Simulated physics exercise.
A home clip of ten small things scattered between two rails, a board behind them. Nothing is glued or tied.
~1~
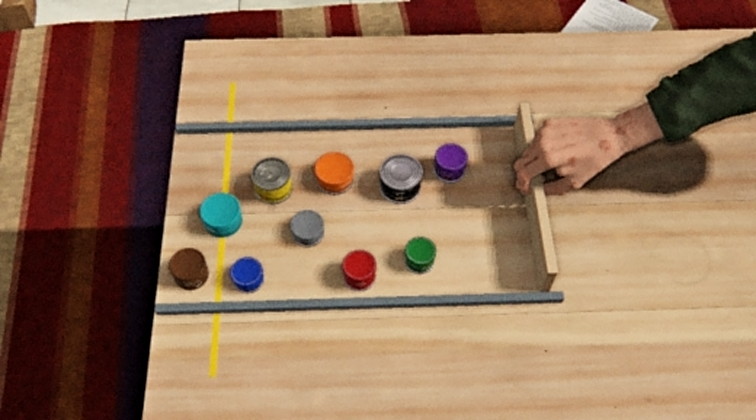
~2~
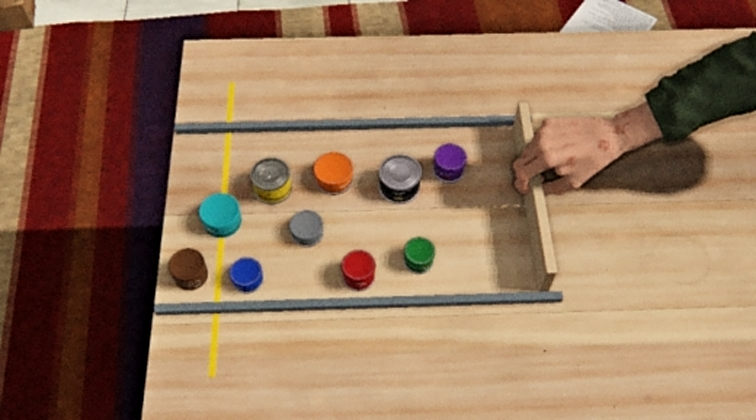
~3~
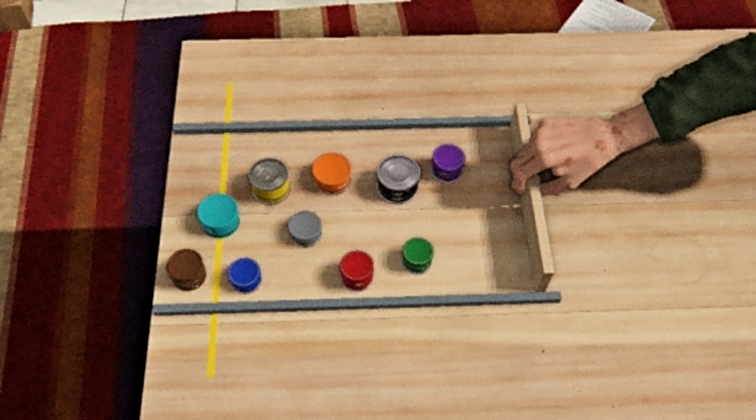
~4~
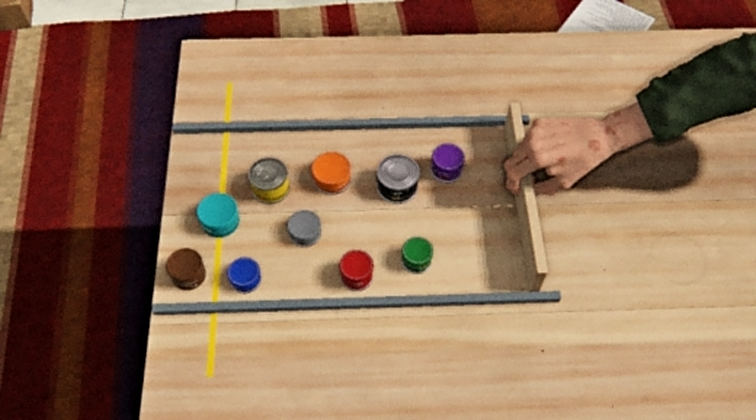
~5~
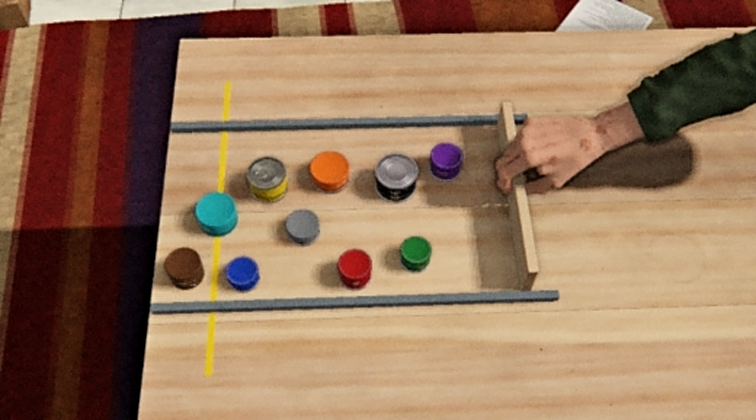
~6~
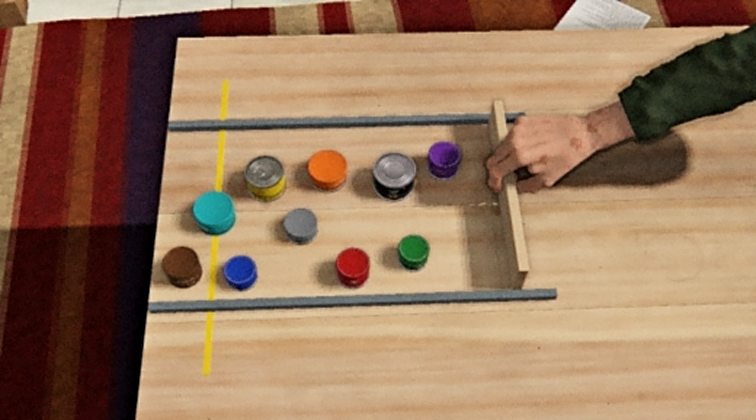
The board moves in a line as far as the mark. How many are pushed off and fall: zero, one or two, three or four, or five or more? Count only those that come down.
In the end the number that fall off is one or two.
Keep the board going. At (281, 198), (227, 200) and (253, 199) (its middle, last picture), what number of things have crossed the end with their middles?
The counts: 0, 1 and 0.
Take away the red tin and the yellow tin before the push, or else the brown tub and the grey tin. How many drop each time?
The counts: 0 and 1.
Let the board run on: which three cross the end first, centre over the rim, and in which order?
They are the brown tub, the yellow tin, the turquoise tub.
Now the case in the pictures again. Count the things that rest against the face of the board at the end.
5 of them.
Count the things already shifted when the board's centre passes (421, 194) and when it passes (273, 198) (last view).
First 3, then 9.
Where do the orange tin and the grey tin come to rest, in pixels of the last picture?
The orange tin stops around (172, 167); the grey tin around (199, 228).
A little later, none off yet; brown tub at rest near (183, 268); turquoise tub at rest near (215, 214); blue tin at rest near (241, 273).
Next, none off yet; brown tub at rest near (183, 268); turquoise tub moving near (209, 217); blue tin at rest near (241, 273).
When it is over, the number that fall off is one or two; down, yellow tin and brown tub.
